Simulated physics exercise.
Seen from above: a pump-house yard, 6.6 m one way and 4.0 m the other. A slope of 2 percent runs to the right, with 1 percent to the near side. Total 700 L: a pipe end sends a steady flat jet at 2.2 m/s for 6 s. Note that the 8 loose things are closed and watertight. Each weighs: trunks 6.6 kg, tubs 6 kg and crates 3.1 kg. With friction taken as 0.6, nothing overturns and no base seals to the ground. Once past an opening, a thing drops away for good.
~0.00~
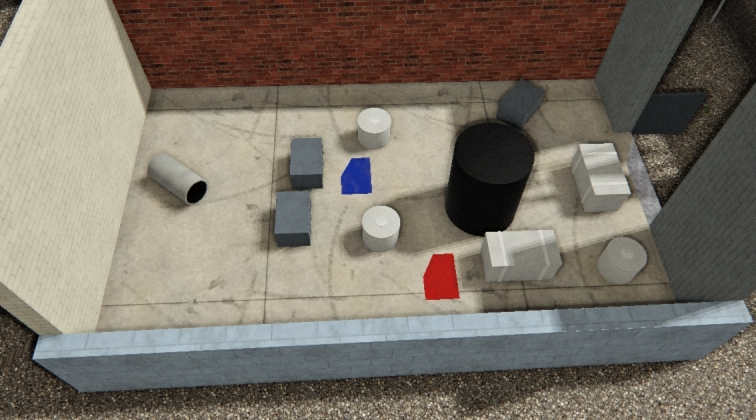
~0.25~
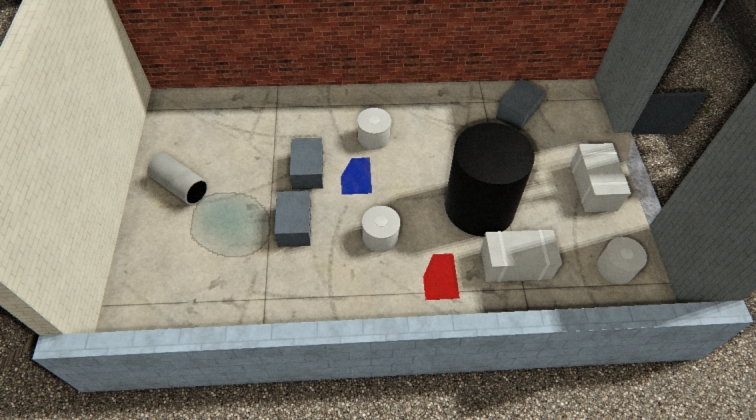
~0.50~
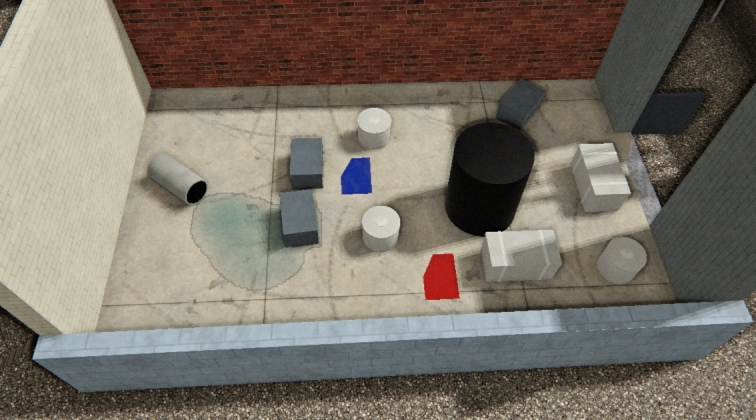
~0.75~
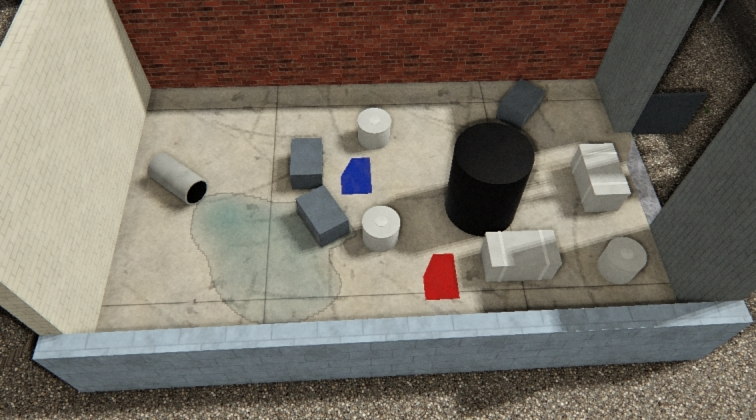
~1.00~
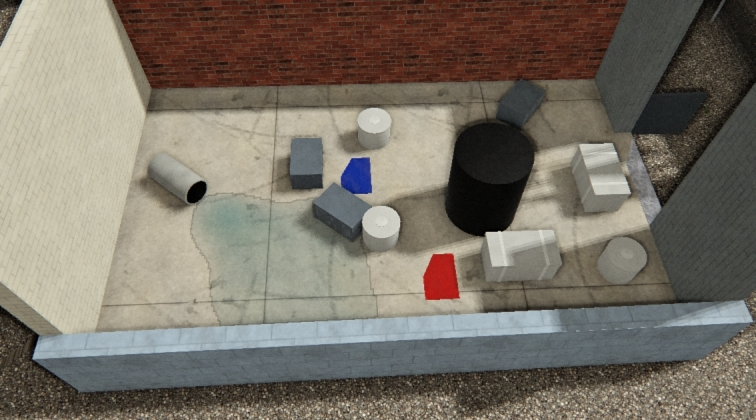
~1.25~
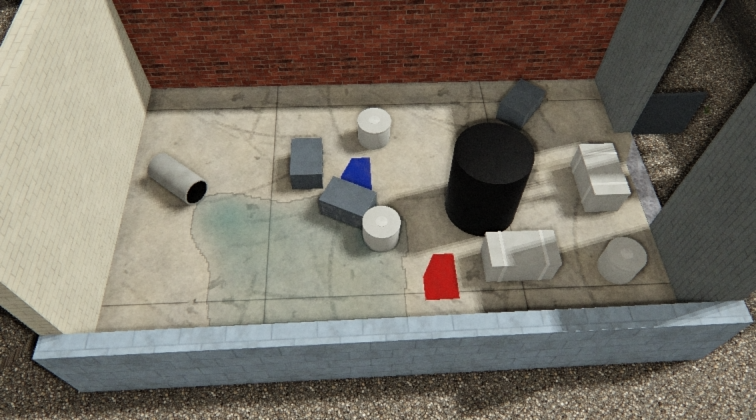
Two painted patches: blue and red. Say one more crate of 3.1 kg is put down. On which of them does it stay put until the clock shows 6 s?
Blue.
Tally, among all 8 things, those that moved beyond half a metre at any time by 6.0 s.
I get 4.
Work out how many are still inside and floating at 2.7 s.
At that moment 0.
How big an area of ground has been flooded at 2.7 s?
The covered patch comes to about 8.0 m2.
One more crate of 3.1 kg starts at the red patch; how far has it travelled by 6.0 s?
Roughly 250 cm from the patch.
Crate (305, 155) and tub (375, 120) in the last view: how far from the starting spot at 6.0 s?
Respectively 0 and 0 cm.
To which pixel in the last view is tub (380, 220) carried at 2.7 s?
It would be close to (443, 223) by then.
After 1.8 s on blue it would be 0 cm off in 1 cm of water; on red it would be 12 cm off in 1 cm of water.
After 2.7 s on blue it would be 1 cm off in 1 cm of water; on red it would be 28 cm off in 4 cm of water.
After 4.2 s on blue it would be 1 cm off in 1 cm of water; on red it would be 95 cm off in 5 cm of water.
After 6.0 s on blue it would be 1 cm off in 1 cm of water; on red it would be 230 cm off in 11 cm of water.
